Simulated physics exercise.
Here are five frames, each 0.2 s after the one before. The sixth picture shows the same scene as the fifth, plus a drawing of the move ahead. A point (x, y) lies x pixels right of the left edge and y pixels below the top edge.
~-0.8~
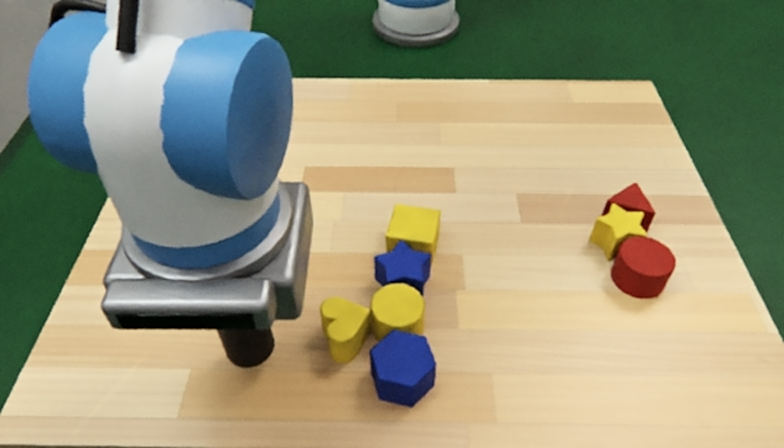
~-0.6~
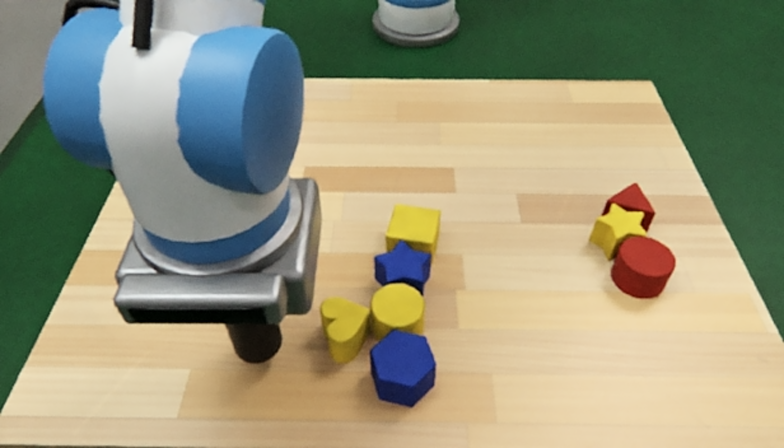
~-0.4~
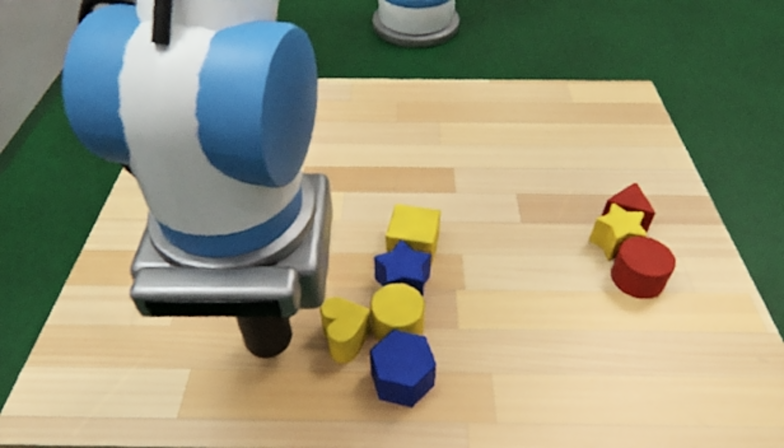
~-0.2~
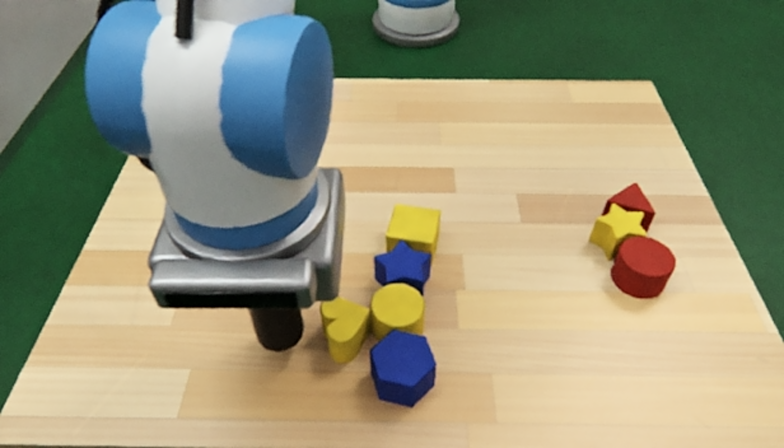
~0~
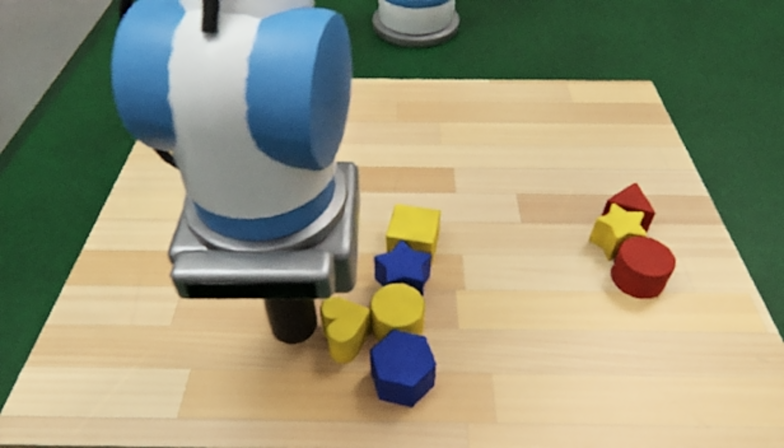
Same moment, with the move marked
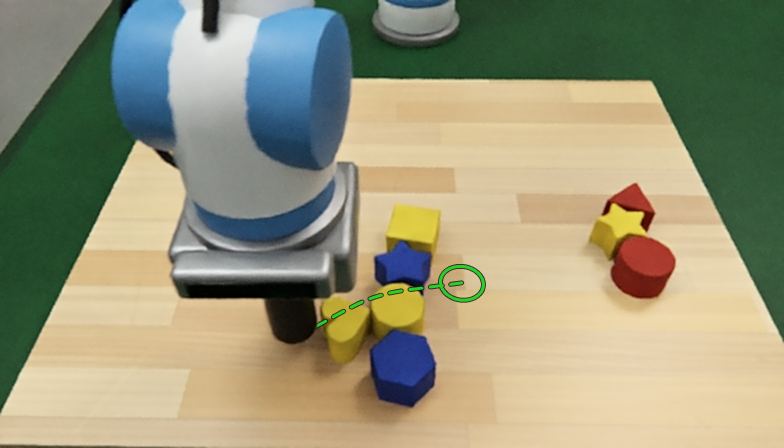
A blue and white robot arm with a dark bar beneath its grey base looms at the left of a pale wooden tabletop on a green floor, seen from above at a fixed angle. Yellow and blue blocks cluster near the middle, with two red blocks and a yellow star at the right. The arm glides steadily right and slightly away, its bar nearing the yellow heart while every block stays still.
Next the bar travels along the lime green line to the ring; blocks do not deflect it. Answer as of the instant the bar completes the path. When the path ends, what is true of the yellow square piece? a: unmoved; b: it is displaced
My answer is option b.
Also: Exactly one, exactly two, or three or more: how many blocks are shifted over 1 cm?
The answer is three or more blocks, counting only moves over 1 cm.
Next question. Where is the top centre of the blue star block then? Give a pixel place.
Top centre: (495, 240).
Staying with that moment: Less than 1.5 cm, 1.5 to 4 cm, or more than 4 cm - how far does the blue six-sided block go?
That block covers short of 1.5 cm.
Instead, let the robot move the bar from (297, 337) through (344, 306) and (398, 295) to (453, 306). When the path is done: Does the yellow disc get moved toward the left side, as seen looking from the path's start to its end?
No
The line goes from (297, 337) over (350, 308) and (405, 290) to (462, 283).
The first path, step by step. One third of the way, bar (351, 296); yellow heart block (367, 315), turned 80° clockwise; yellow disc (418, 307).
Two thirds of the way, bar (407, 279); yellow heart block (368, 315), turned 80° clockwise; yellow disc (420, 308); blue star block (444, 252); yellow square piece (422, 213), turned 15° anticlockwise.
At the end, bar (463, 271); yellow heart block (368, 315), turned 80° clockwise; yellow disc (420, 308); blue six-sided block unmoved; blue star block (495, 240), turned 20° anticlockwise; yellow square piece (422, 213), turned 20° anticlockwise.
